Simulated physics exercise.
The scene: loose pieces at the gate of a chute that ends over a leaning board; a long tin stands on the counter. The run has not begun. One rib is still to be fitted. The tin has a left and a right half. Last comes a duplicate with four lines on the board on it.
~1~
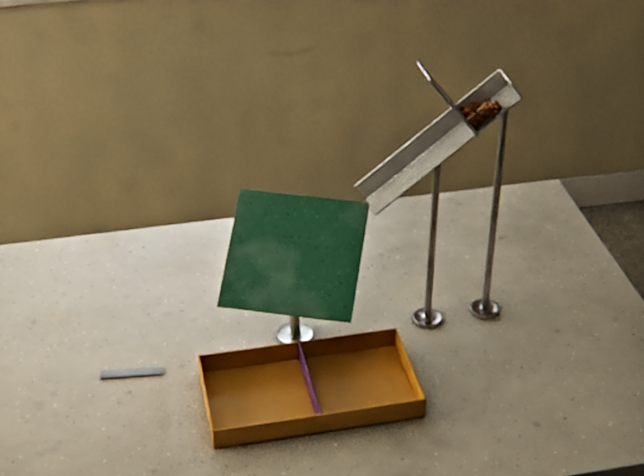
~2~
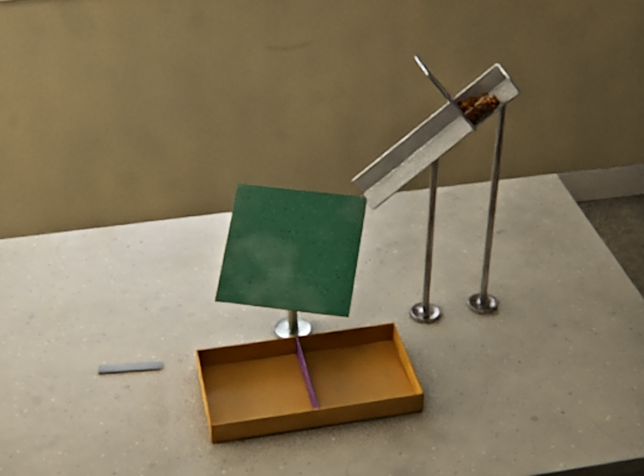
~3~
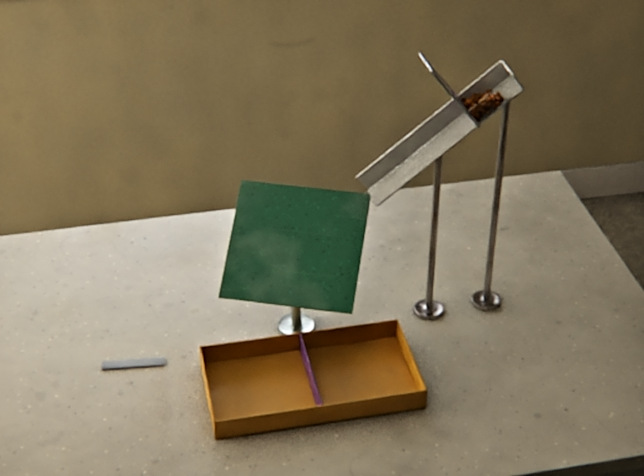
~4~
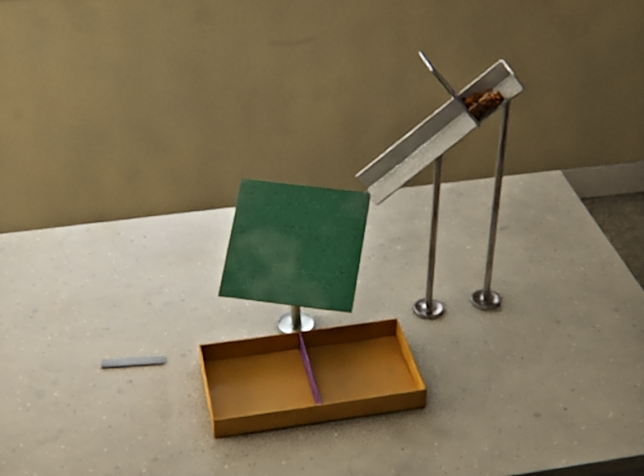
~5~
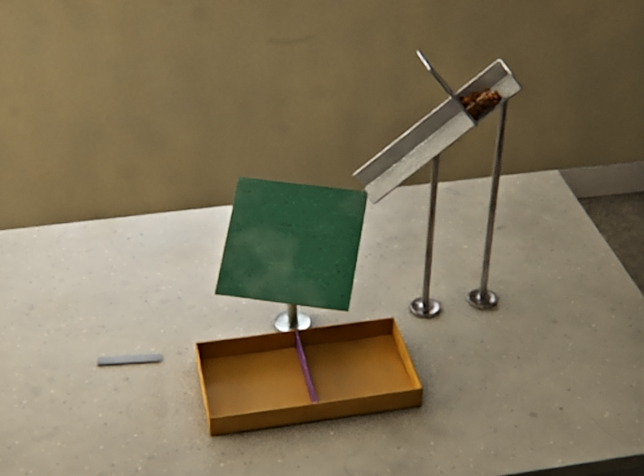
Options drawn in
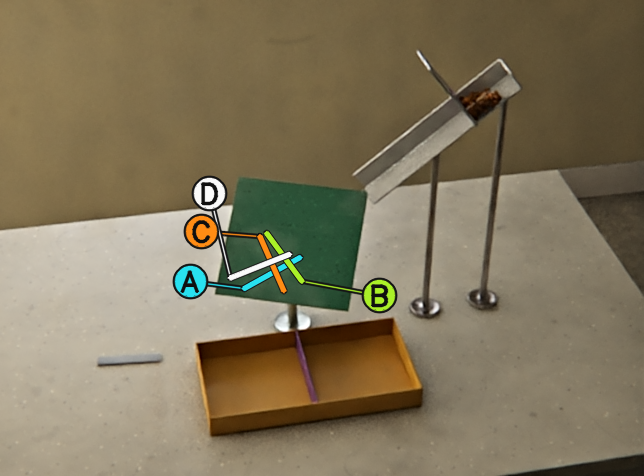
A tilted green square board stands on a short metal post at the centre of a pale speckled counter against a brownish wall, seen from slightly above. In front sits an orange-yellow tin with a purple middle wall, a small grey strip lies at left, and at upper right a sloping metal chute on two posts holds brown chickpeas behind a closed gate. Nothing on the counter moves; only the view shifts slightly.
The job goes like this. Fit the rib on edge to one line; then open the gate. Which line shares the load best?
I would pick line B.
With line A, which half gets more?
More lands on the left.
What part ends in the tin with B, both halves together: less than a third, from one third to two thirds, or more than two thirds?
It is more than two thirds.
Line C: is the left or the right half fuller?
The left half.
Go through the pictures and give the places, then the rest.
Load behind the gate at (479, 114), roasted chickpeas; lip of the chute at (371, 207), sloping fairly steeply, in the first frame.
Middle of the board at (292, 248), tilted fairly steeply; middle of its low edge at (281, 309); of its high edge at (302, 190), in the second frame.
Front corners of the tin at (215, 421) and (426, 390); front end of its middle wall at (322, 405); gate still shut at (458, 100), in the third frame.
Middle of the load at (481, 105); lip at (372, 197), in the fourth frame.
Middle of the load at (479, 104); lip at (370, 196), in the fifth frame.
On the marked copy, line A from (299, 257) to (244, 288); line B from (266, 233) to (301, 281); line C from (260, 236) to (283, 290); line D from (289, 254) to (230, 277).
With A, of what is caught, nearly all in the left half, a small part in the right.
With B, of what is caught, about a third in the left half, about two thirds in the right.
With C, of what is caught, most in the left half, a small part in the right.
With D, of what is caught, nearly all in the left half, a stray few in the right.
